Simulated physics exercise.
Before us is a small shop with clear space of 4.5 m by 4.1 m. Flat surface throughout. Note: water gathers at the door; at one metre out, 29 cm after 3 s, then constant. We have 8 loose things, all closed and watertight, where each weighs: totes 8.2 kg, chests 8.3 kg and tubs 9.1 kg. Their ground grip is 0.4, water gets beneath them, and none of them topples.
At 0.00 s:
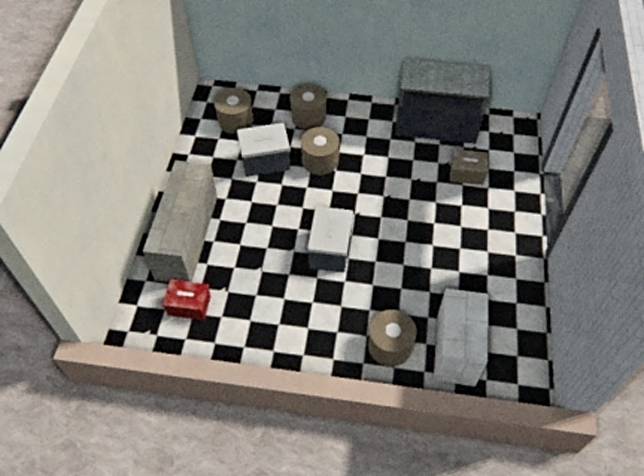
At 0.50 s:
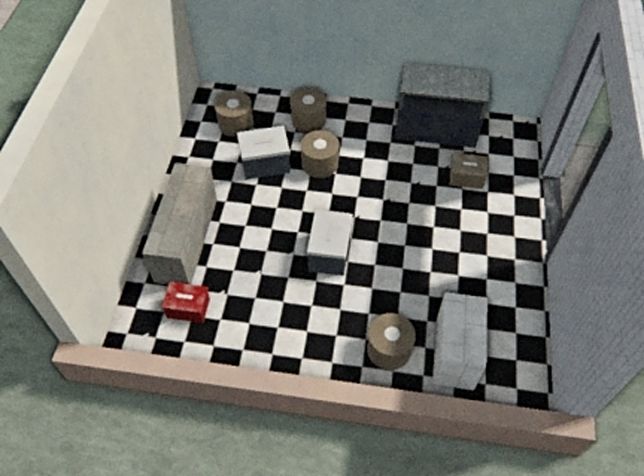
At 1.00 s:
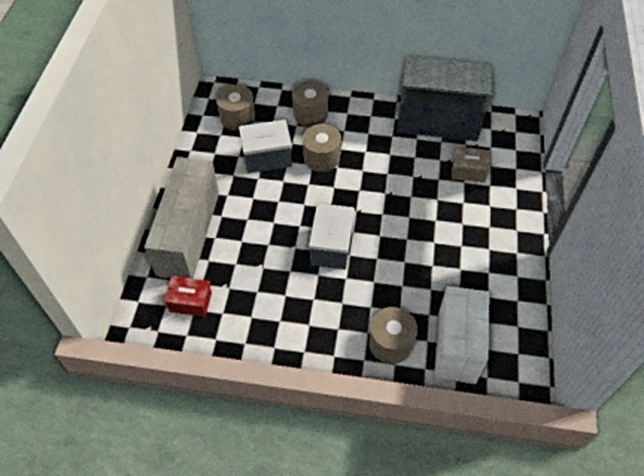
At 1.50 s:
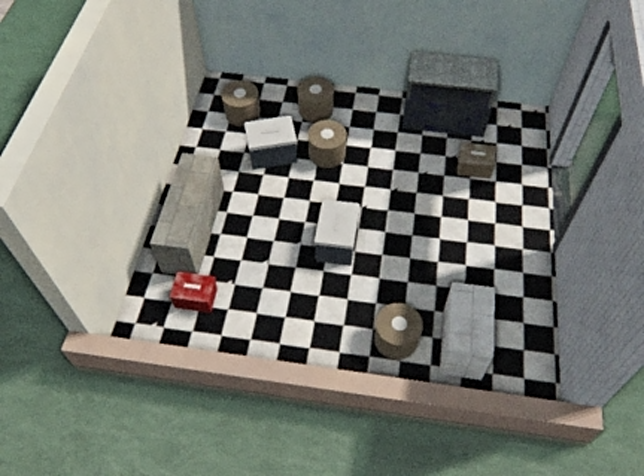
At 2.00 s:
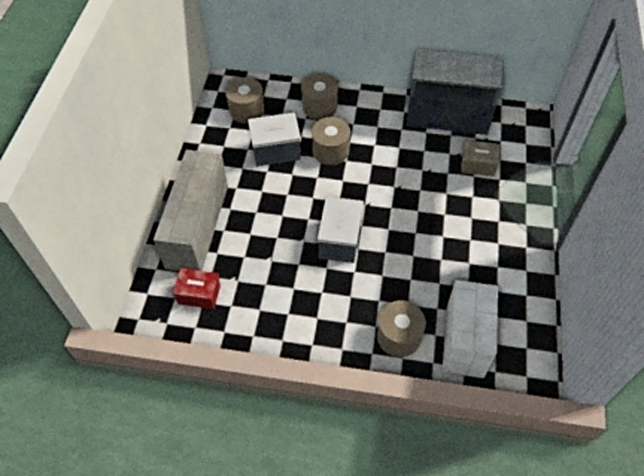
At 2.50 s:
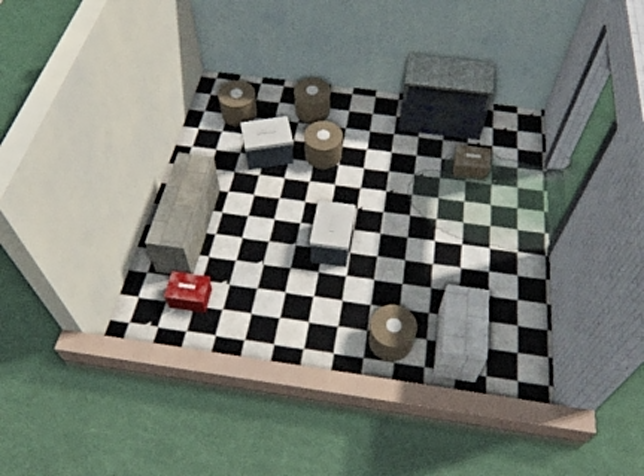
Greenish water spreading across the checkered floor from the doorway at right, while the red tote, chests and tubs stay put.
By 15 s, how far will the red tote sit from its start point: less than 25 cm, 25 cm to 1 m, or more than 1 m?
More than 1 m.
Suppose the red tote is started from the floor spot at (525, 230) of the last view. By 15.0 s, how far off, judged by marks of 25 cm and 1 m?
Short answer, it is taken a long way.
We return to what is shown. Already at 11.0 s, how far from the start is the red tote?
140 cm, give or take.
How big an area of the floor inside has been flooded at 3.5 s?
Some 6.0 m2 of it.
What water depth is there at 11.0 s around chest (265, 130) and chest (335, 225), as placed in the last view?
First roughly 20 cm, second roughly 16 cm.
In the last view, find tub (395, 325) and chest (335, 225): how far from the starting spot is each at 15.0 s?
First 200 cm, then 140 cm.
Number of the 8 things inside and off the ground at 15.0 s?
Just then, the number is 8.
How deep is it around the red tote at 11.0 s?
About 15 cm.
After 3.5 s the red tote is near (187, 287), 0.0 m from its start, aground; 0 afloat.
After 6.8 s the red tote is near (127, 289), 0.6 m from its start, afloat; 7 afloat.
After 11.0 s the red tote is near (323, 325), 1.5 m from its start, afloat; 8 afloat.
After 15.0 s the red tote is near (298, 221), 1.3 m from its start, afloat; 8 afloat.
